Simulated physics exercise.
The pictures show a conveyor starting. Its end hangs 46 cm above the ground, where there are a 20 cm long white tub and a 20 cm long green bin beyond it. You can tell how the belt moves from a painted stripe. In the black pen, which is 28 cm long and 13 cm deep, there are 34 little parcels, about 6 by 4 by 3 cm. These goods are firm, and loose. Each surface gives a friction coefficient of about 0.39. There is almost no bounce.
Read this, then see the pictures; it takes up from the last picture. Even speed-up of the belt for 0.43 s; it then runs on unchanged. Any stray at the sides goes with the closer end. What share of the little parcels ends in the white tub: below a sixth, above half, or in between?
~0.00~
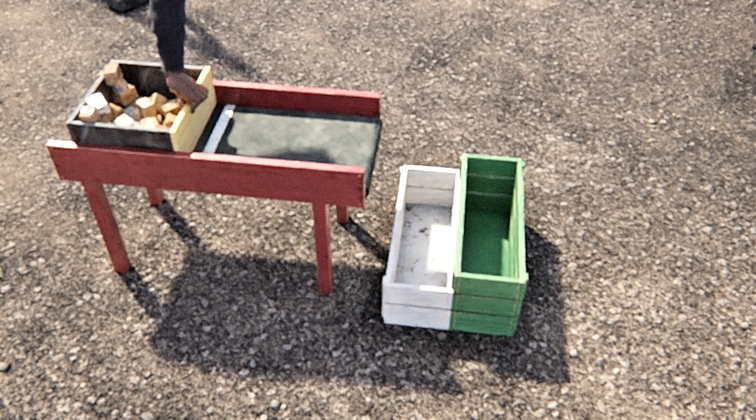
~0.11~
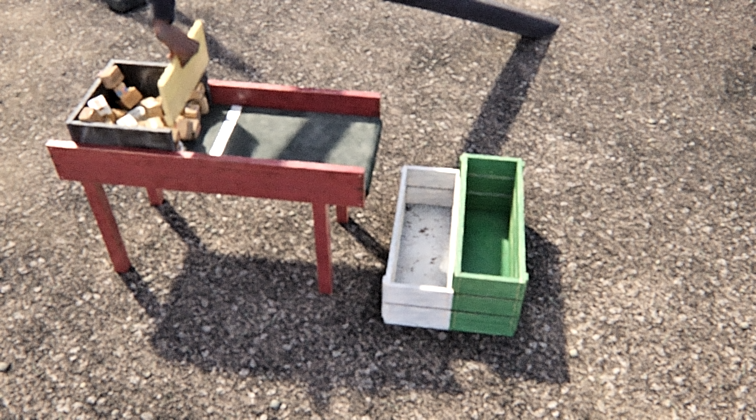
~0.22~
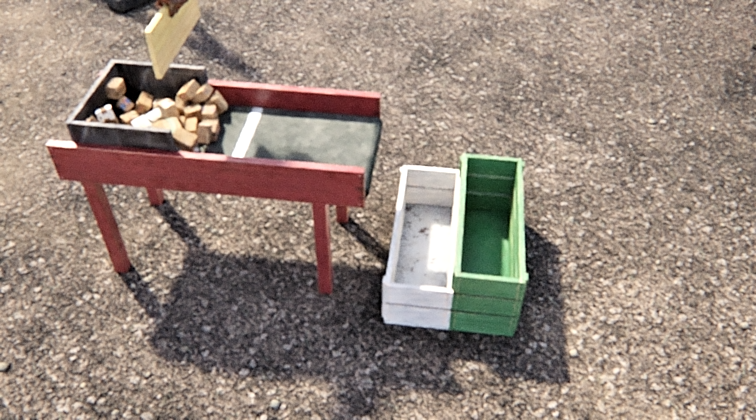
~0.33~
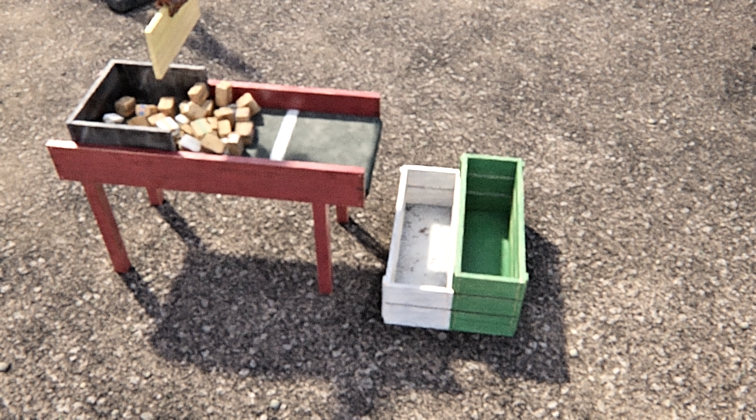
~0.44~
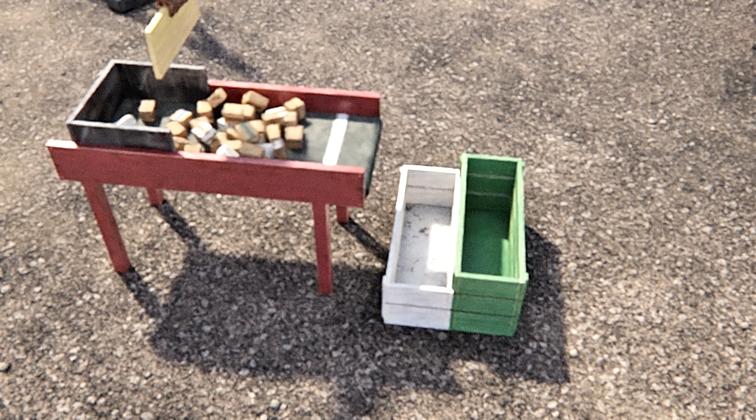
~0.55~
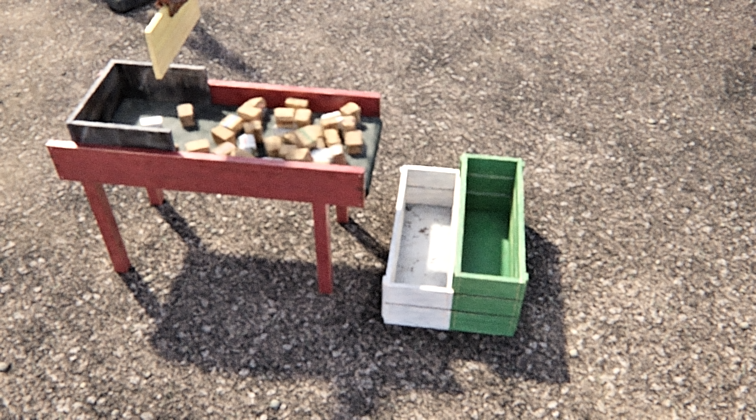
Expect less than a sixth of the load in the white tub.
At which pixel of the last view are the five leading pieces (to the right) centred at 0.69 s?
Their mean place is near (422, 152).
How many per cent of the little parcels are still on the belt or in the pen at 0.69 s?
Around 65 %.
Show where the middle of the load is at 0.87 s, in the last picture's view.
At about (456, 183).
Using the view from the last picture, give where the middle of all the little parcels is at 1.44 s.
(494, 256).
After 0.69 s, 22 on the belt and 12 in the air.
After 0.87 s, 10 in the green bin, 3 on the belt and 21 in the air.
After 1.12 s, 31 in the green bin and 3 in the air.
Final count (at 1.44 s), 34 in the green bin. Asked share, 0 of 34, 0 per cent.
